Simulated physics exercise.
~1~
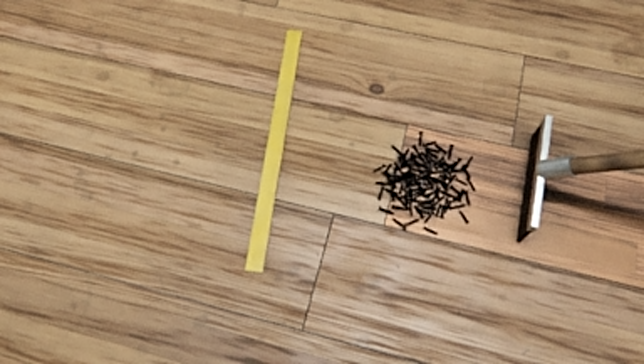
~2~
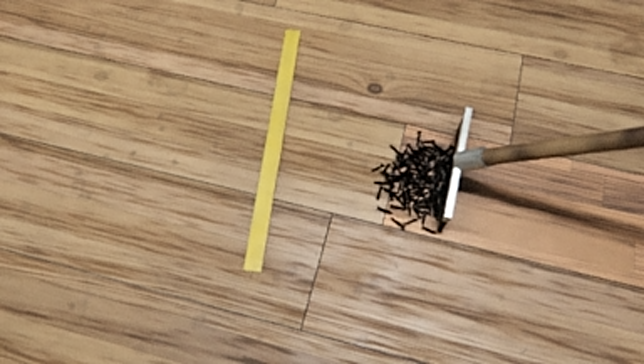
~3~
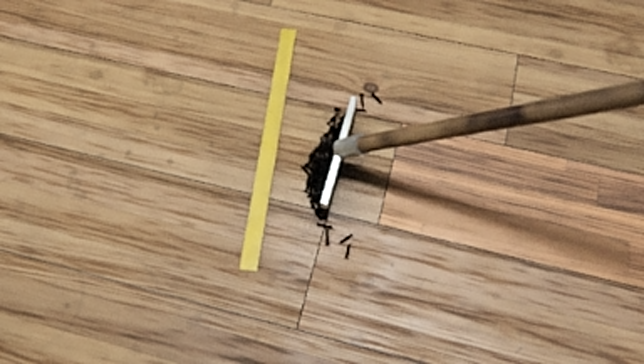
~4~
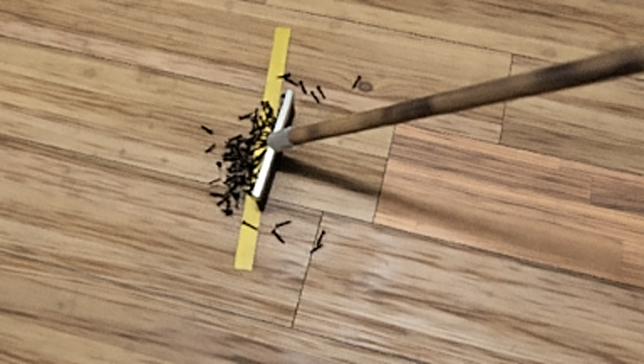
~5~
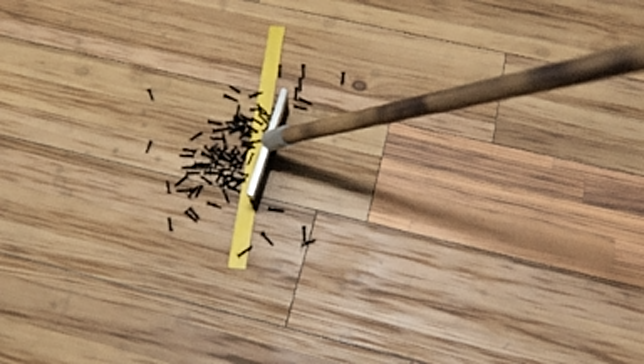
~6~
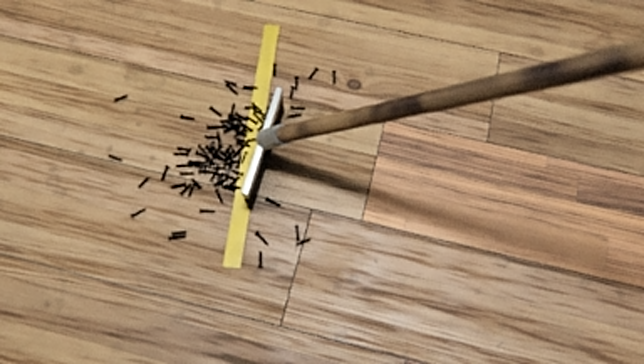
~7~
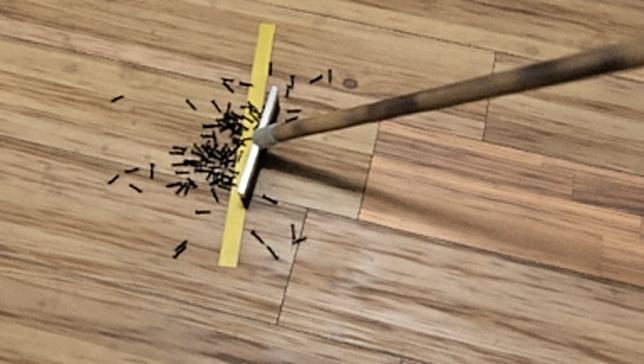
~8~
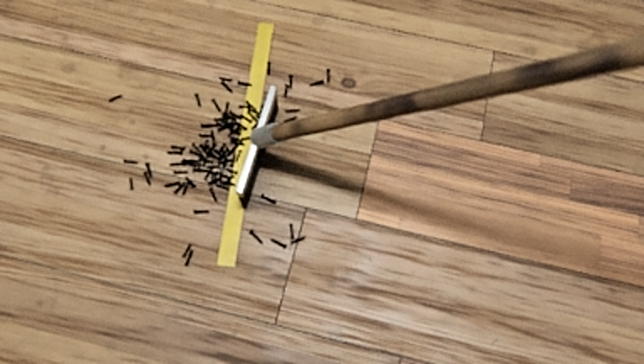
Squeegee pushing a pile of small black screws left across a wooden floor, stopping at a yellow strip as they scatter beyond.
